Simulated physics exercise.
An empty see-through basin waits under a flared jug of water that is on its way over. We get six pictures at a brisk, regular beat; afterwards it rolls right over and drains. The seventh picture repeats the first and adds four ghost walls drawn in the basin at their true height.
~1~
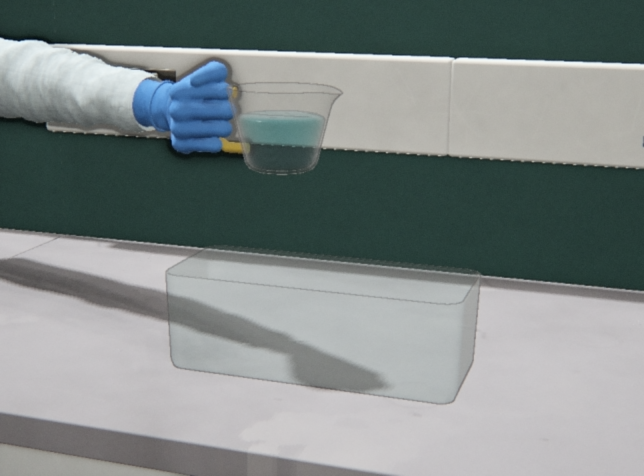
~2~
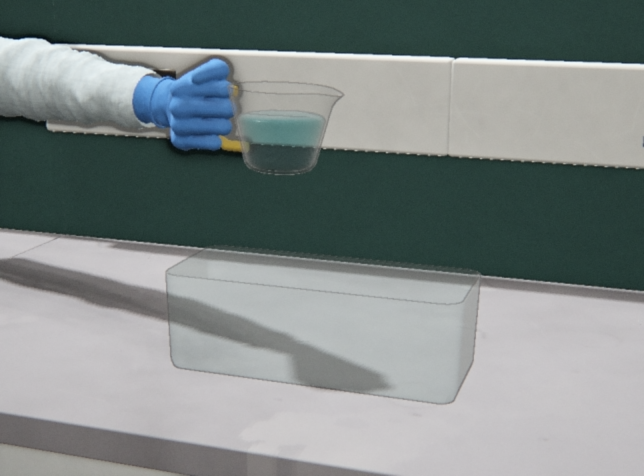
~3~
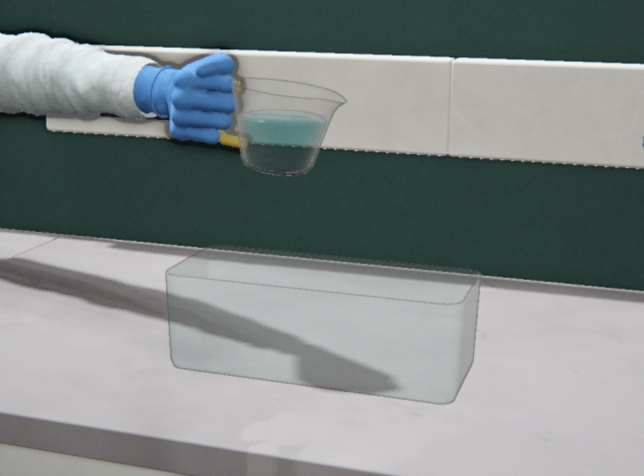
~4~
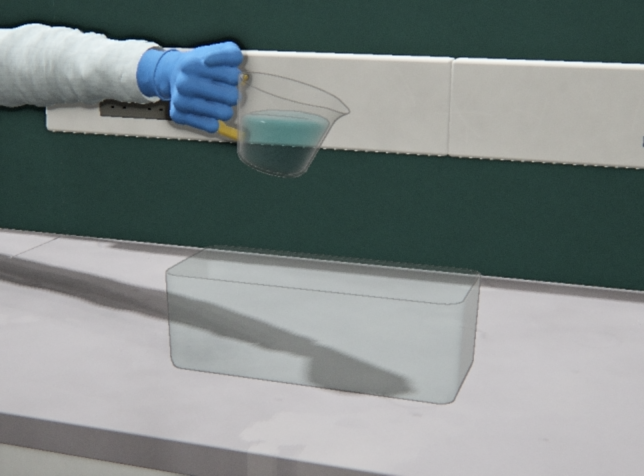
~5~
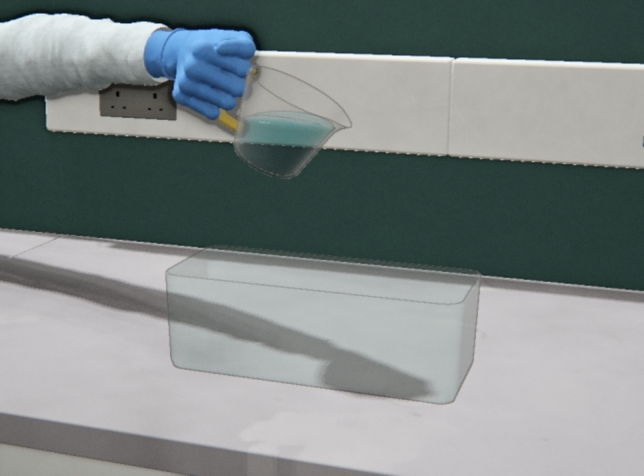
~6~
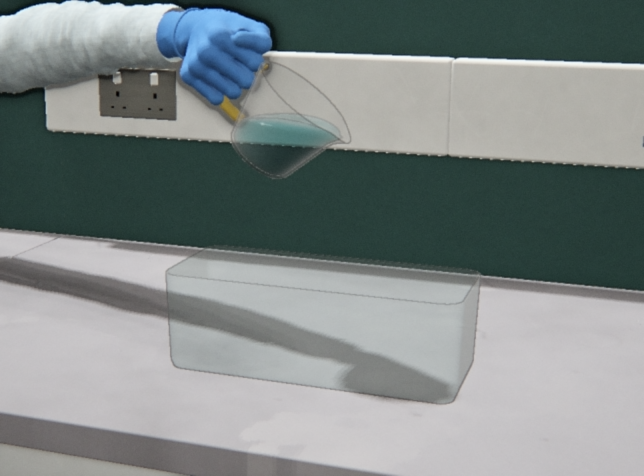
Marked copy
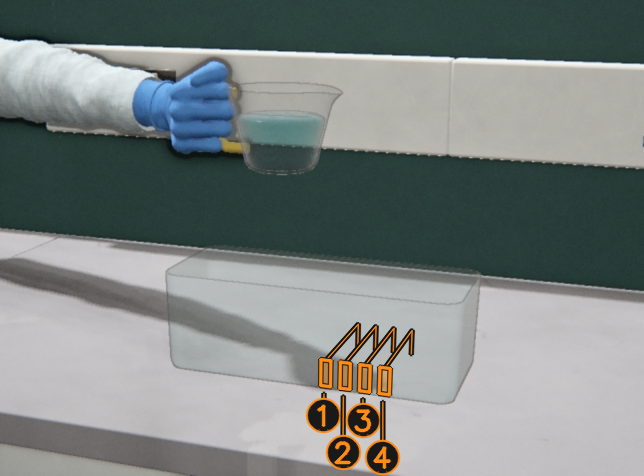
A blue-gloved hand holds a clear, flared jug of blue-green liquid above an empty see-through basin, at first upright and nearly still, then steadily tilts it to the right while the liquid stays inside.
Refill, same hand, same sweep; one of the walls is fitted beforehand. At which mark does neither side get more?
Choose 3.
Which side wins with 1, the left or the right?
More ends on the right.
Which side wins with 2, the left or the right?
More ends on the right.
In orange, 1 at (323, 393); 2 at (343, 396); 3 at (362, 399); 4 at (382, 401).
Choosing 1, about 9 % ends left of the wall and 87 % right of it; 4 % is lost outside.
Choosing 2, about 14 % ends left of the wall and 83 % right of it; 3 % is lost outside.
Choosing 3, about 43 % ends left of the wall and 55 % right of it.
Choosing 4, about 90 % ends left of the wall and 5 % right of it; 5 % is lost outside.
